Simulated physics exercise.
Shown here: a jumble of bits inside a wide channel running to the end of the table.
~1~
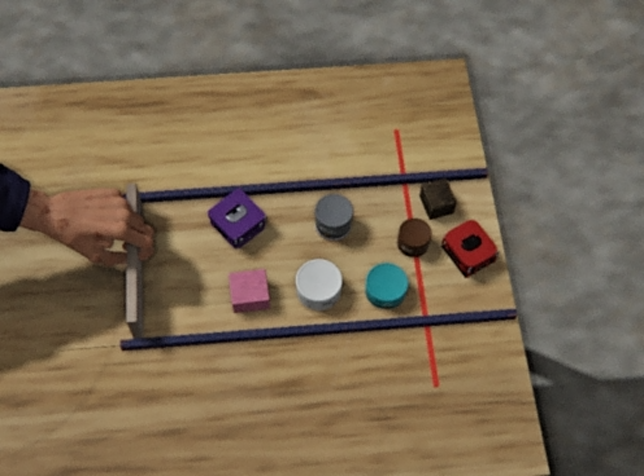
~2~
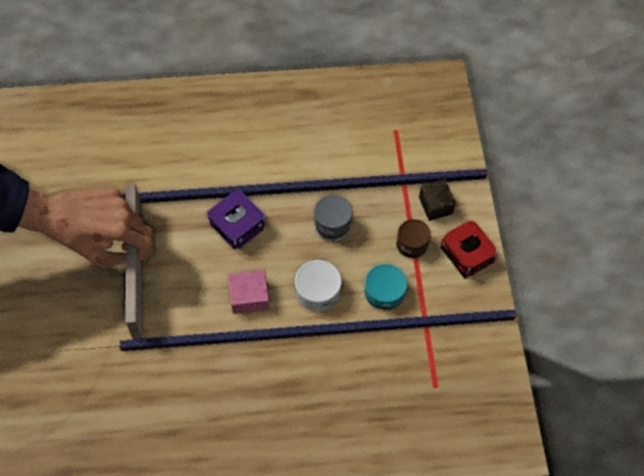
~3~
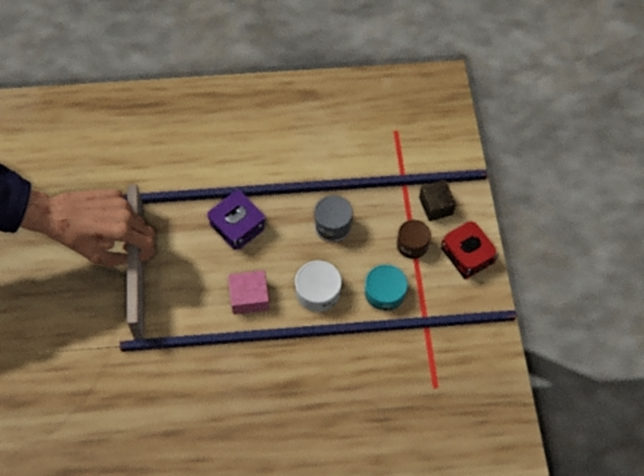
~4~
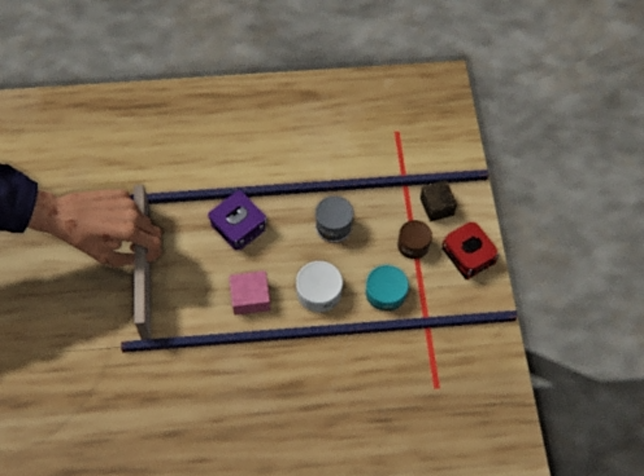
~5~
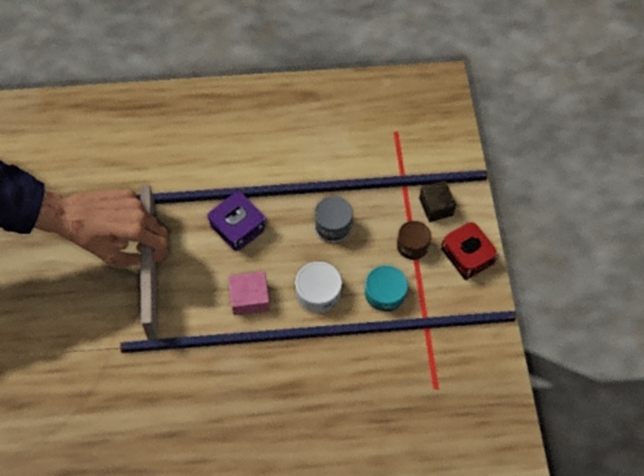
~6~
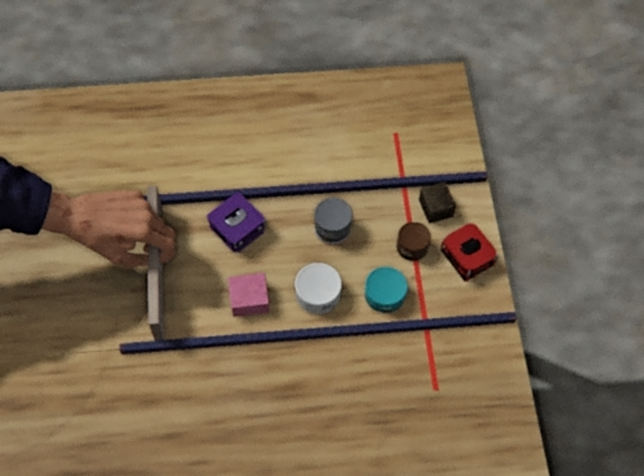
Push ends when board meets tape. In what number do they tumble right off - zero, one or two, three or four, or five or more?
Fallen: A lone one or a pair.
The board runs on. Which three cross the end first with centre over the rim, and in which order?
In order: The turquoise tub, then the red case, then the black block.
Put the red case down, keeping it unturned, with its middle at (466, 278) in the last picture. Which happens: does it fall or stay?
Well, the red case does not stay.
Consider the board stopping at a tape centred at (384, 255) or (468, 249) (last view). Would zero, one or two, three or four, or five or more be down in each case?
Count at position one: None at all; at position two: Five or more.
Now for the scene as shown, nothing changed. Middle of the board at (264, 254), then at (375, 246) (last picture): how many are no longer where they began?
One spot: 3. Other spot: 8.
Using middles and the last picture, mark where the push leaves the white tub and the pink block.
They come to rest around (479, 279) and (438, 281).
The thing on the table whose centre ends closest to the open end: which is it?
That's the black block.
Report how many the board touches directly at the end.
At rest, 2 are in contact.
A little later, none off yet; red case at rest near (469, 252); black block at rest near (437, 203); brown tub at rest near (413, 242).
Next, none off yet; red case at rest near (469, 252); black block at rest near (437, 203); brown tub moving near (416, 243).
When it is over, the number that fall off is one or two; down, turquoise tub and red case.
